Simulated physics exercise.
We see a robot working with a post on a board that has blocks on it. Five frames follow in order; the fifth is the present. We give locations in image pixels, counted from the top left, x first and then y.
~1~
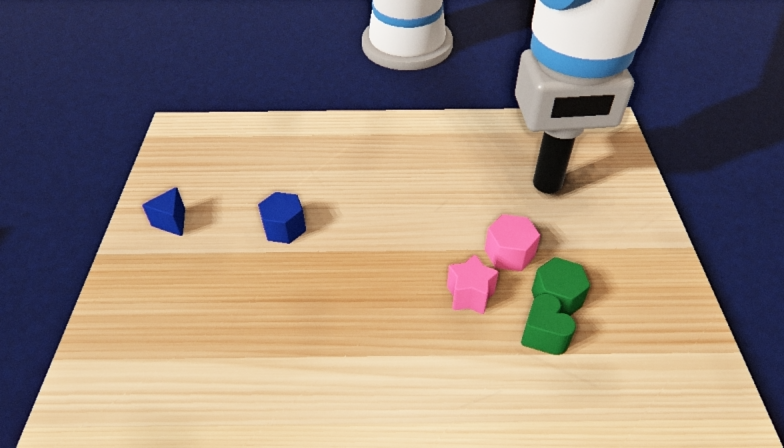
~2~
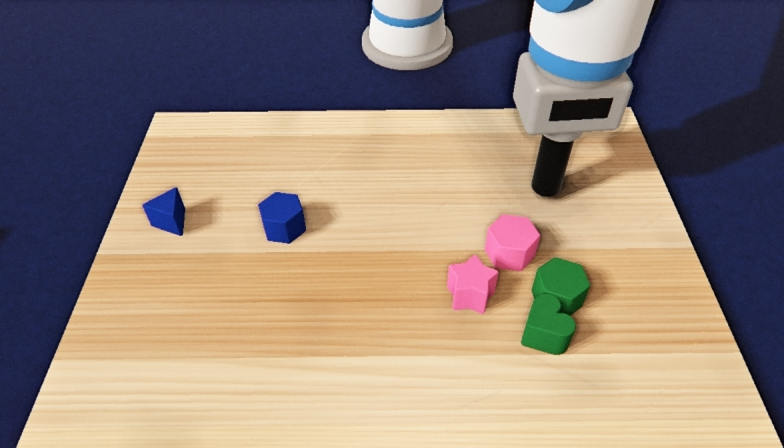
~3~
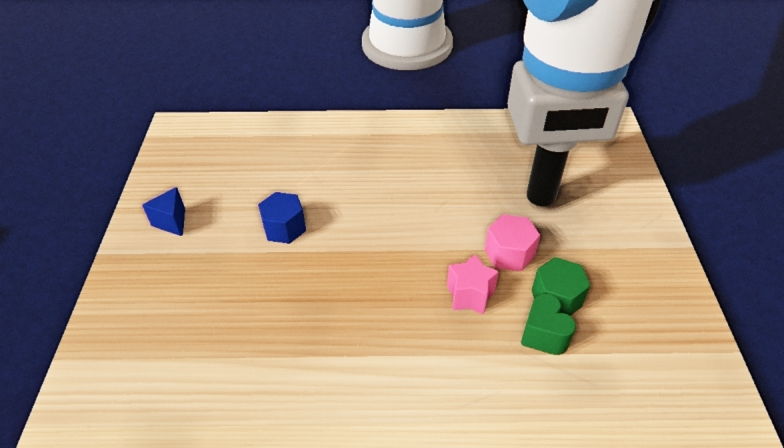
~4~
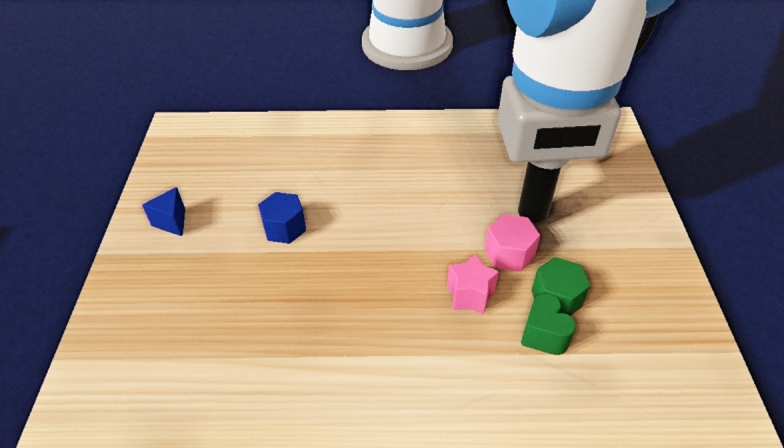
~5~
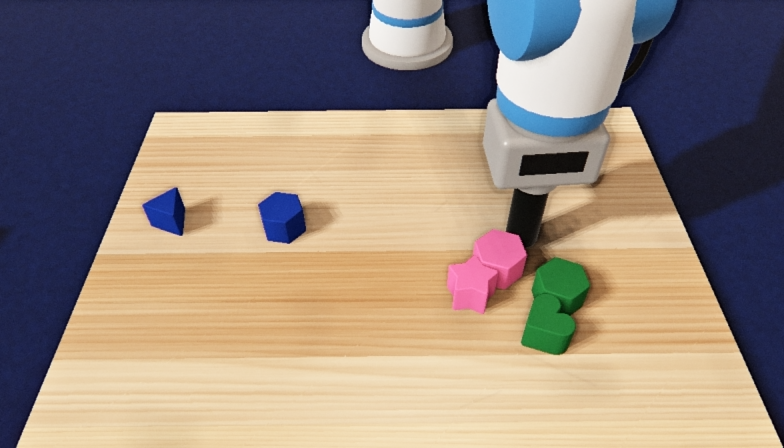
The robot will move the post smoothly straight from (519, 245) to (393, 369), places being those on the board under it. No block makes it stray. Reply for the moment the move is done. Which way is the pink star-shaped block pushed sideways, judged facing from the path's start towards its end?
Its shift is rightward.
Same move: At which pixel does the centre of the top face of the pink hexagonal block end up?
My best guess is (349, 364).
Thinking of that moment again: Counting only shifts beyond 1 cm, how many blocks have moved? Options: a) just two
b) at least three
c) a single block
My pick is a.
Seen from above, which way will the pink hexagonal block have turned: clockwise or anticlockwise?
From overhead, the rotation is clockwise.
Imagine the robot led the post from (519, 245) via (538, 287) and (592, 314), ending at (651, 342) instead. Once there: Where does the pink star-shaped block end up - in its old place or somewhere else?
At the end of the path, it will have moved.
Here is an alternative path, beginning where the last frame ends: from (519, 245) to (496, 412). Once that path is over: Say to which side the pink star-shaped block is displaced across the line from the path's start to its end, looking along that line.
To the path's right.
The first path, step by step. One third of the way, post at (482, 275); pink star-shaped block at (423, 310); pink hexagonal block at (457, 285).
Two thirds of the way, post at (440, 317); pink star-shaped block at (363, 344); pink hexagonal block at (406, 325), turned 25° clockwise.
At the end, post at (393, 363); pink star-shaped block at (298, 365), turned 40° clockwise; pink hexagonal block at (349, 364), turned 50° clockwise; green hexagonal block unmoved.
